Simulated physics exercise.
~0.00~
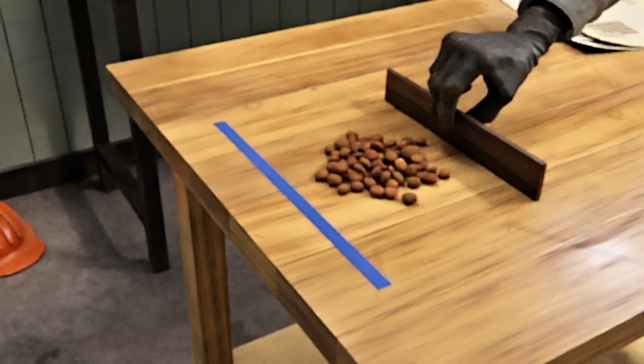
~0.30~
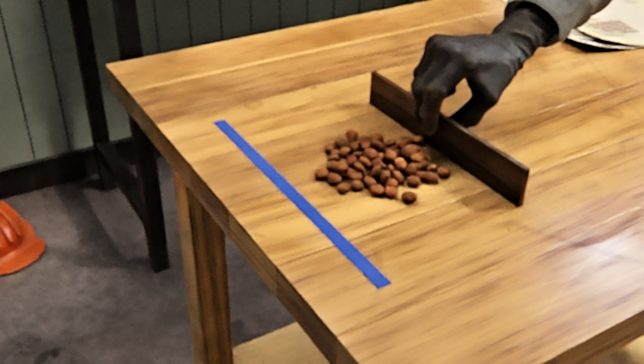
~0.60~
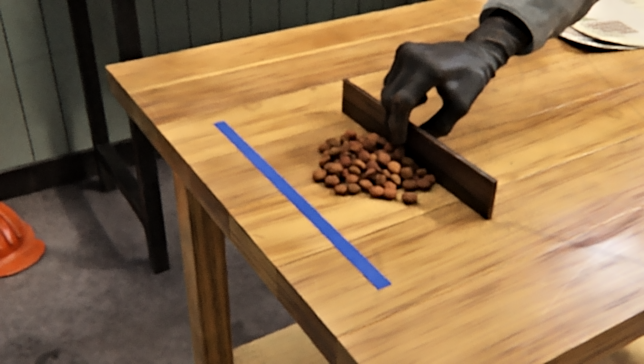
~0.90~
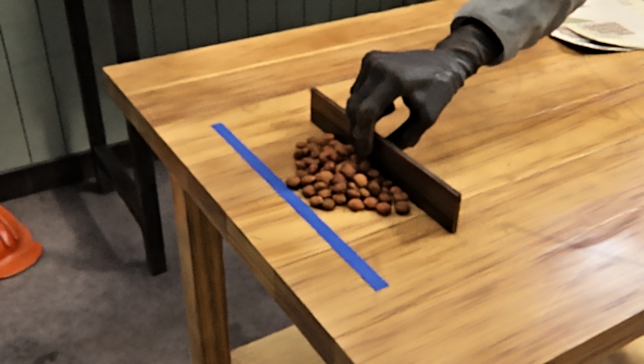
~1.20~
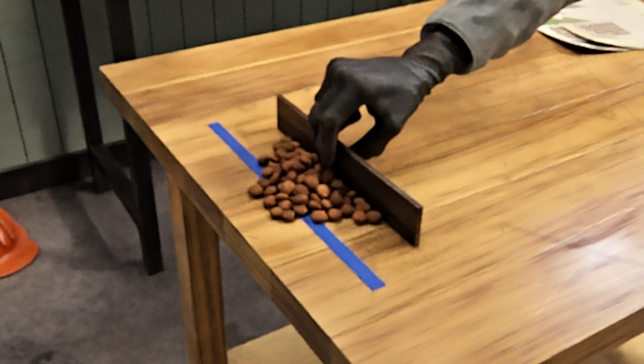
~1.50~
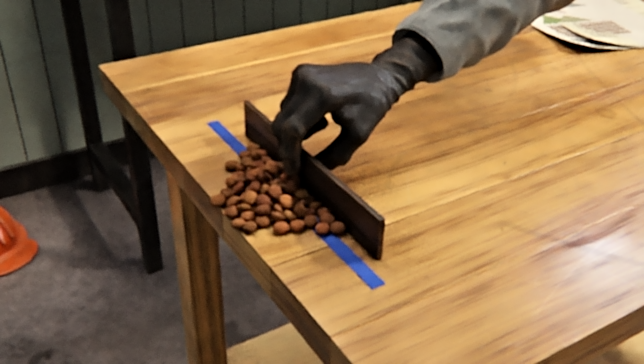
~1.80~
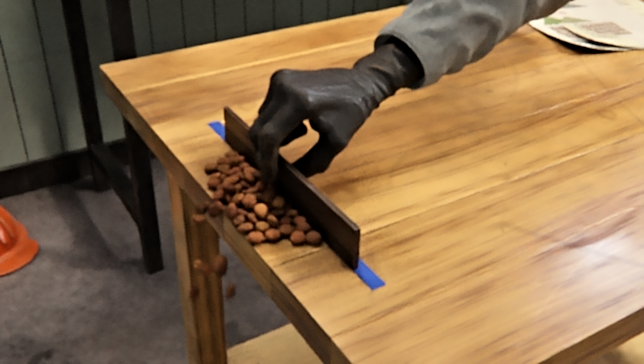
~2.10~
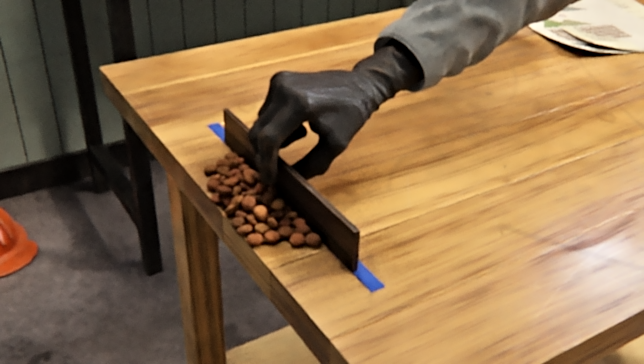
The footage shows a black-gloved hand sliding an upright dark wooden strip leftward across a table, pushing a heap of small brown nut-like pieces over a blue tape line until the strip stops on the tape, a few pieces drop off the edge, and most remain heaped on the tabletop.
